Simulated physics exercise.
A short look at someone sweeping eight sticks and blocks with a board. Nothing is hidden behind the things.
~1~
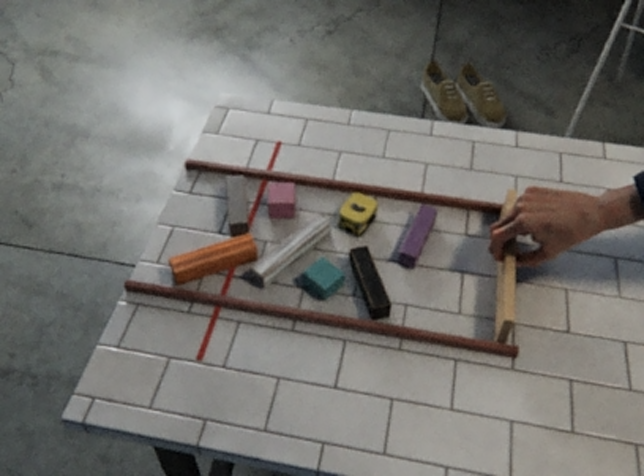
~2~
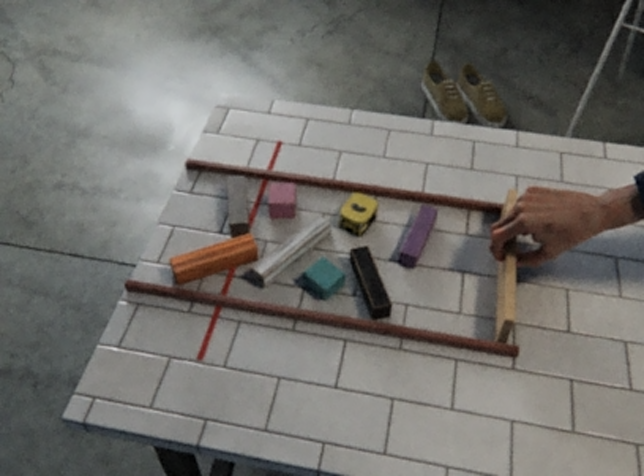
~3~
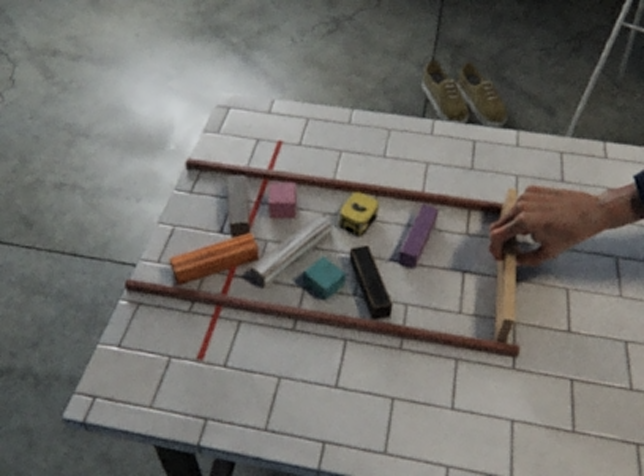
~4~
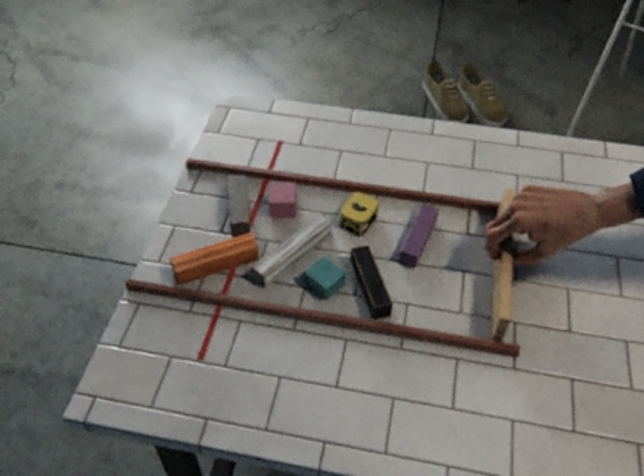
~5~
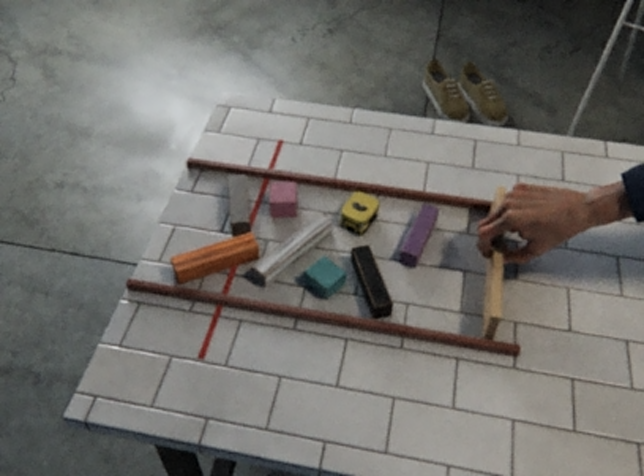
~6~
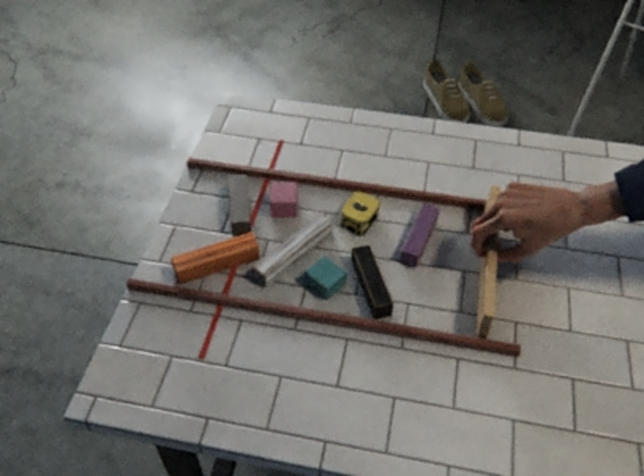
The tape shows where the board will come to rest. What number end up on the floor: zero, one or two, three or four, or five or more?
As it turns out, the number that fall off is zero.
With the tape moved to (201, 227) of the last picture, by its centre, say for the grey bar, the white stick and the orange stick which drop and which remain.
The grey bar comes down; the white stick falls; the orange stick falls.
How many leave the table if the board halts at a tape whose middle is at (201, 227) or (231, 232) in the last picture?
It would be 4 and 2.
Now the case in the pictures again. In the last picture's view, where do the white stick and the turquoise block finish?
About (191, 235), and the other about (186, 268).
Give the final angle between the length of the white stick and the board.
About 25°.
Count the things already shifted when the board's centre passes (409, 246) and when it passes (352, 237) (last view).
By then 1, and 5.
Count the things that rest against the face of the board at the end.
2 of them.
A little later, none off yet; orange stick at rest near (216, 258); grey bar at rest near (240, 205); pink block at rest near (284, 200).
Next, none off yet; orange stick shifted a little near (185, 250); grey bar shifted a little near (210, 196); pink block shifted well along near (235, 190).
When it is over, the number that fall off is zero.
